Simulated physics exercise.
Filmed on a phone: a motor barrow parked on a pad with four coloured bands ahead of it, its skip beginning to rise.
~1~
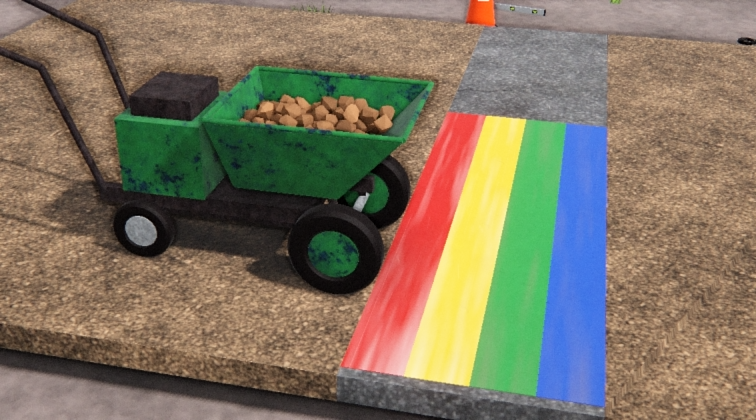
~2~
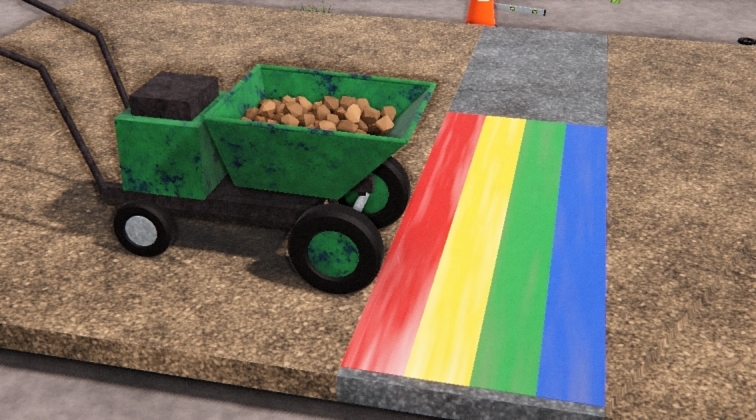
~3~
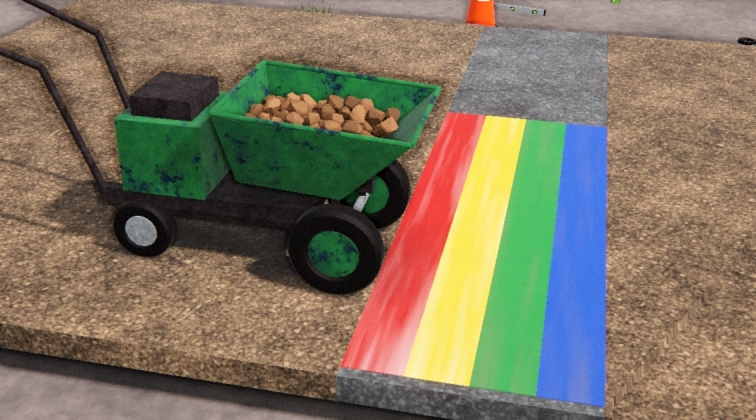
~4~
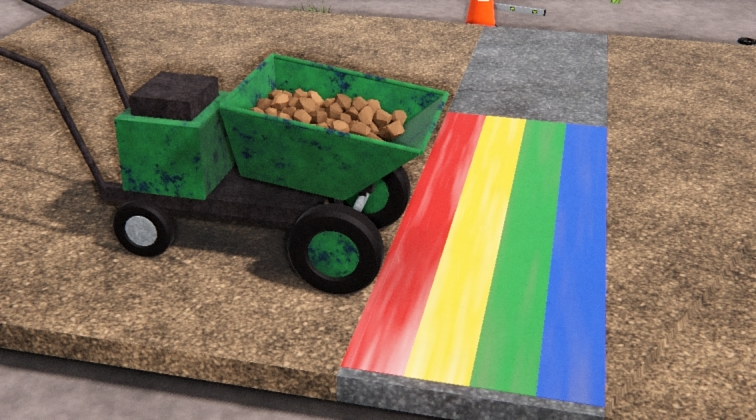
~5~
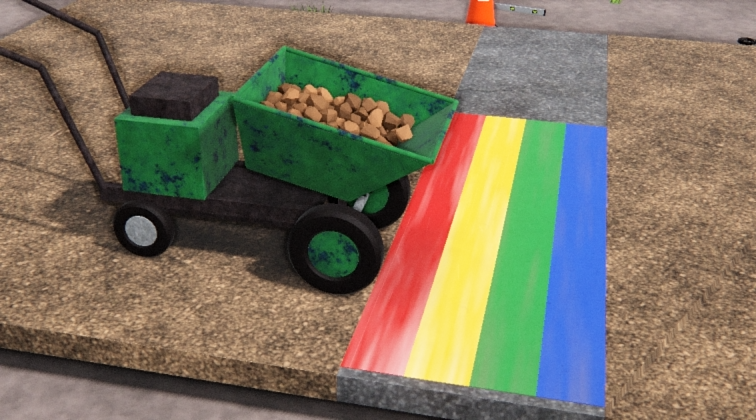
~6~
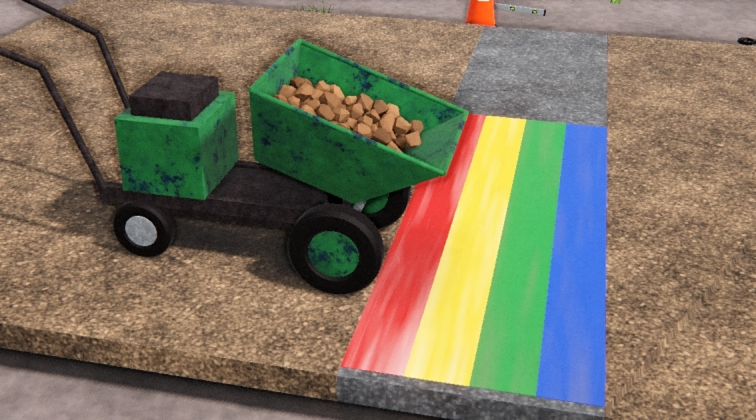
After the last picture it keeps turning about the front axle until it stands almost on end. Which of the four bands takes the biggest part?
Most lies over the green band.
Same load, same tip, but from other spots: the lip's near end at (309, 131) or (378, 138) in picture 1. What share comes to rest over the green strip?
Near 10 % and 40 %.
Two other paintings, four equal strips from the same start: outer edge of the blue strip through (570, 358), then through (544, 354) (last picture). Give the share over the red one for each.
About 0 and 0 per cent.
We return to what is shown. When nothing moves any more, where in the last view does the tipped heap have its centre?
Around (544, 273).
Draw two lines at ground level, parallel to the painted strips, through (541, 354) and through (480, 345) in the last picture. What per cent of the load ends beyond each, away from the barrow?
First some 30, then 70 per cent.
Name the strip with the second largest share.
In second place: The strip in blue.
Soon, skip tipped steeply; all in the skip.
A while on, skip tipped right over; most in the skip; a stray few over the yellow strip; about a quarter over the green strip; a stray few over the blue strip.
Towards the end, skip tipped right over; about a quarter in the skip; a stray few over the yellow strip; about a third over the green strip; about a quarter over the blue strip; a small part off the paint.
Finally, skip tipped right over; about a quarter in the skip; none over the red strip; a small part over the yellow strip; about a third over the green strip; about a quarter over the blue strip; a small part off the paint.
